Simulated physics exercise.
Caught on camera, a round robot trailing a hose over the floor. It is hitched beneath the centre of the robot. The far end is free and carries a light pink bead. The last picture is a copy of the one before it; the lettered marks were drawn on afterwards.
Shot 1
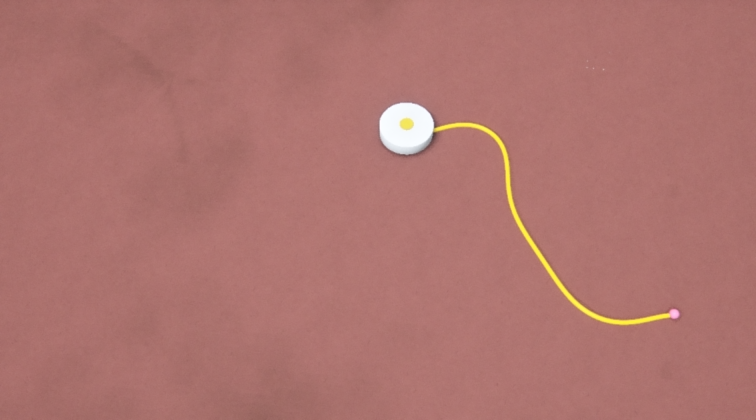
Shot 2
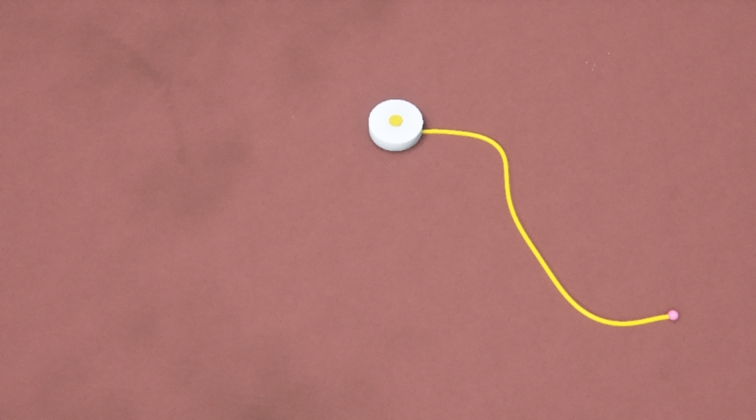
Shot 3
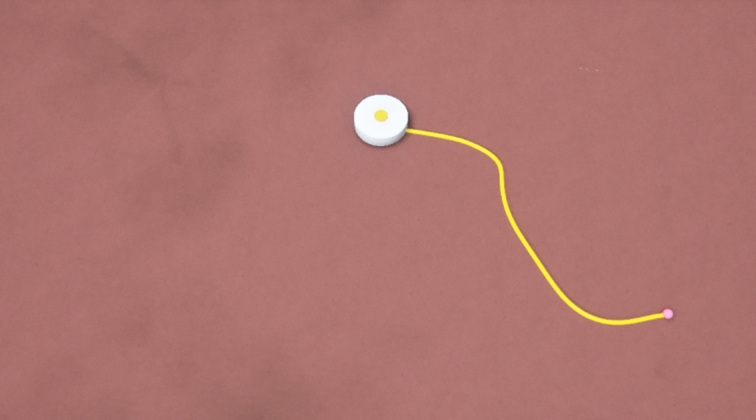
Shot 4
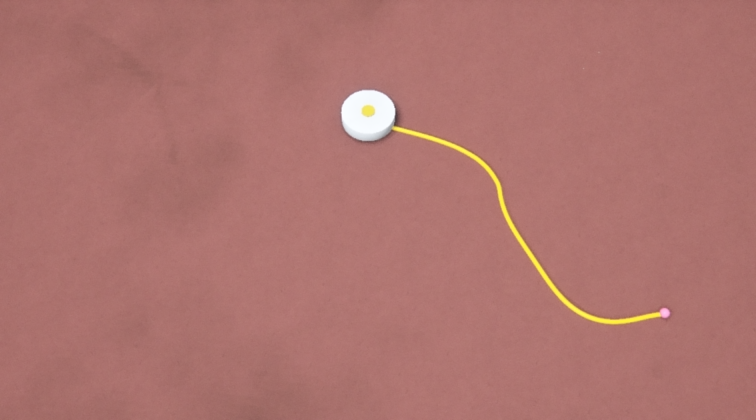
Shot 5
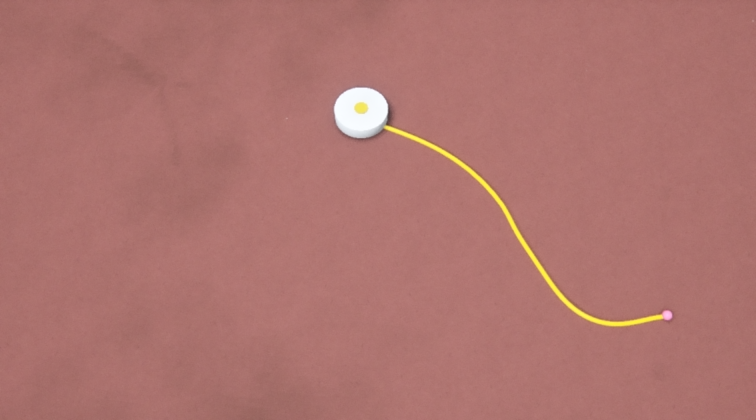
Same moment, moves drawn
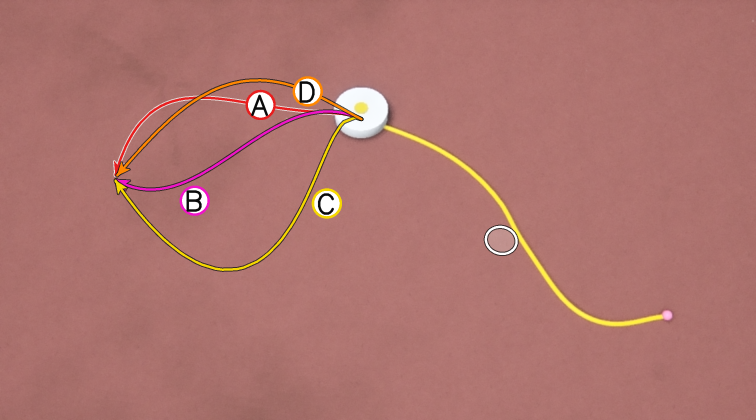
The clip shows a round white robot with a yellow dot on top moving a short way up and left across a reddish floor, drawing the near part of its curved yellow hose straighter while the pink-beaded end barely shifts.
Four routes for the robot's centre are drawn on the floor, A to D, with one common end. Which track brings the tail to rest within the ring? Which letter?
The end stops on the ring with B.
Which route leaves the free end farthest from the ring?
Route C.
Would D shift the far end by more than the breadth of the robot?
Yes.
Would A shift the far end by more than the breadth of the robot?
On that route, yes.
On the marked copy, A from (361, 119) via (217, 98) to (115, 175); B from (361, 119) via (243, 147) to (116, 180); C from (361, 119) via (263, 258) to (115, 180); D from (361, 119) via (228, 85) to (117, 176); the ring at (501, 240).
With B. Early on, robot (267, 126), middle of the hose (447, 196), free end (617, 305).
Further on, robot (180, 178), middle of the hose (381, 196), free end (564, 271).
At the end, robot (112, 174), middle of the hose (310, 203), free end (503, 240); the free end is on the ring.
As for the rest, A leaves the free end at (484, 223); C leaves the free end at (493, 281); D leaves the free end at (489, 219).
